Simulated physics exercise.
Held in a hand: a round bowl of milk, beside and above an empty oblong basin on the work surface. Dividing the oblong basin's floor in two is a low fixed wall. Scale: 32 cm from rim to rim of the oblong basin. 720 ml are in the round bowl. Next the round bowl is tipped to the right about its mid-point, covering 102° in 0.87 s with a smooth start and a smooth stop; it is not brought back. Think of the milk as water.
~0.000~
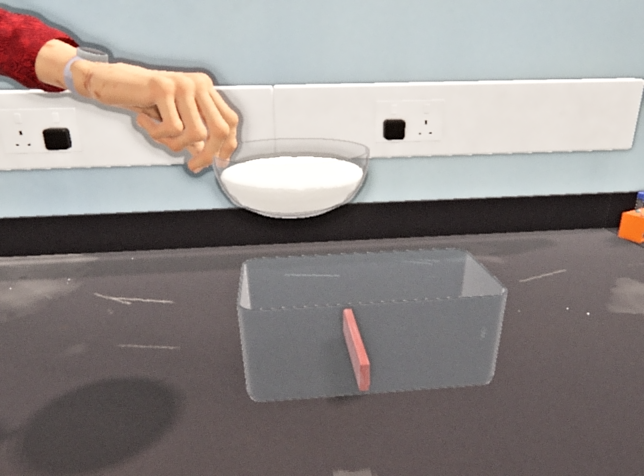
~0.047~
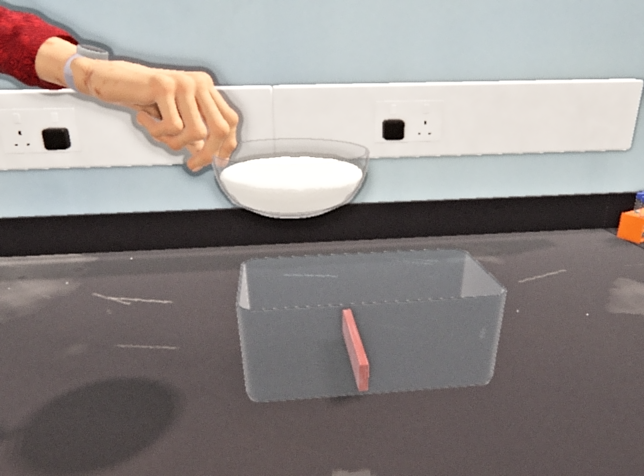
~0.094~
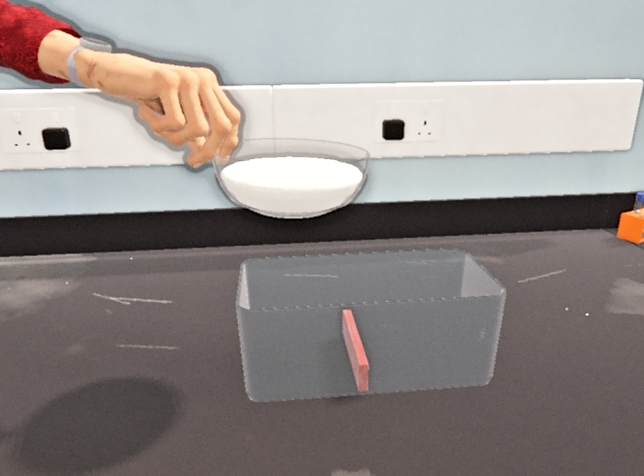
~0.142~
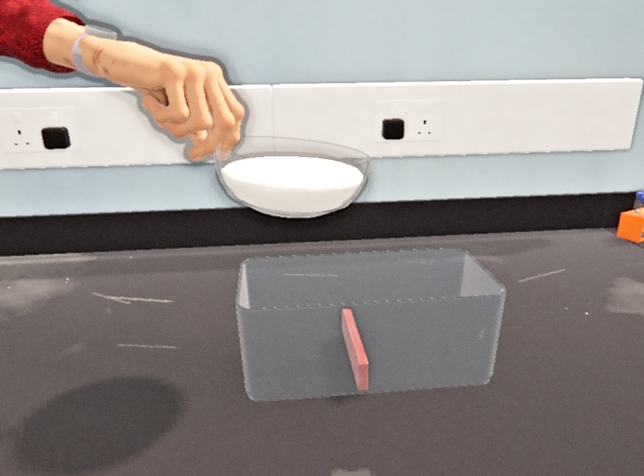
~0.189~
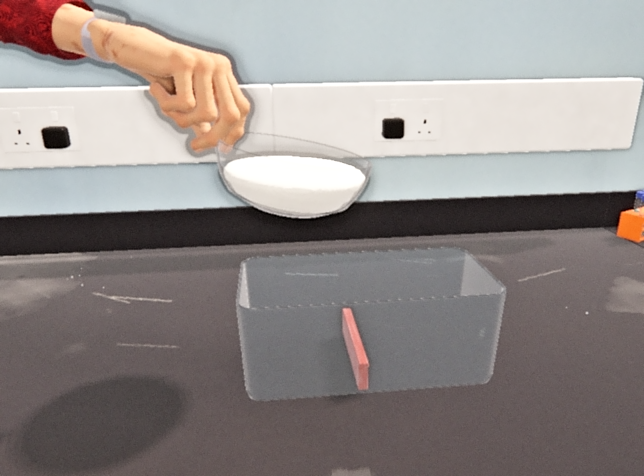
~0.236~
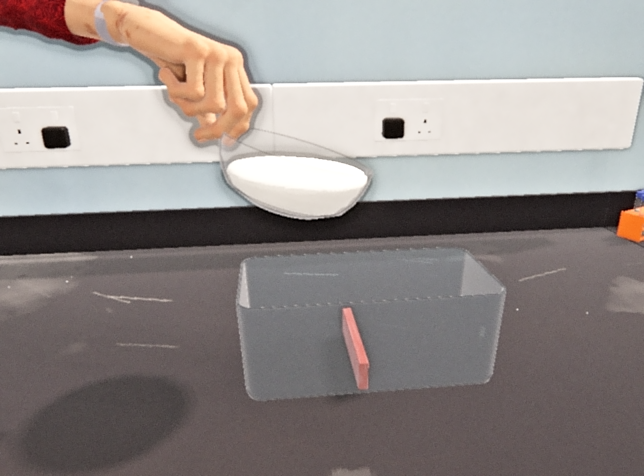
The clip opens on a hand in a red sleeve holding a clear round bowl of milk above an empty oblong basin on a dark work surface. The bowl starts level, then the hand lifts its left side, tilting it gradually rightward while the milk's surface stays nearly level.
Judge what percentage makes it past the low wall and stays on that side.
Some 81 per cent makes it over and stays.
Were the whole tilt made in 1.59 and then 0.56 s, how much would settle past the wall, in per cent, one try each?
Roughly 90 per cent the first time and 75 per cent the second.
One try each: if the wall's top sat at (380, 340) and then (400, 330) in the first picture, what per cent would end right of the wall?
Some 60 in a hundred, then some 40 in a hundred.
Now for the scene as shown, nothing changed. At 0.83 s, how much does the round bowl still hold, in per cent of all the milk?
Share remaining: Approx. 1 %.
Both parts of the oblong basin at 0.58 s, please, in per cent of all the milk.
0 left and 30 right, roughly.
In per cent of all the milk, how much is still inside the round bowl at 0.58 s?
Some 28 per cent.
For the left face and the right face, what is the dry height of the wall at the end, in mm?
For the left, around 32 mm; for the right, around 14 mm.
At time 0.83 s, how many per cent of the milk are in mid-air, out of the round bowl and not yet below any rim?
Airborne share: Near 5 %.
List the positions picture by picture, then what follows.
In the first frame, it leans 0°; its right rim is at (367, 149); the milk meets the walls at (221, 172) and (361, 168); the oblong basin's rim runs from (241, 284) to (485, 270); the wall's top is at (355, 335).
In the second frame, it leans 1°; its right rim is at (367, 150); the milk meets the walls at (220, 172) and (361, 169).
In the third frame, it leans 3°; its right rim is at (368, 153); the milk meets the walls at (221, 170) and (360, 170).
In the fourth frame, it leans 7°; its right rim is at (368, 158); the milk meets the walls at (221, 168) and (361, 171).
In the fifth frame, it leans 11°; its right rim is at (369, 164); the milk meets the walls at (223, 166) and (363, 172).
In the sixth frame, it leans 17°; its right rim is at (370, 172); the milk meets the walls at (226, 166) and (365, 172).
After 0.58 s the tilt is 76° and 27 per cent is still to pour, 0 is left of the wall and 29 right of it.
After 0.83 s the tilt is 101° and 1 per cent is still to pour, 13 is left of the wall and 80 right of it.
After 1.09 s the tilt is 102° and 0 per cent is still to pour, 18 is left of the wall and 81 right of it.
After 1.37 s the tilt is 102° and 0 per cent is still to pour, 18 is left of the wall and 81 right of it.
In the end 18 per cent lies left of the wall, 81 right of it and 1 outside.
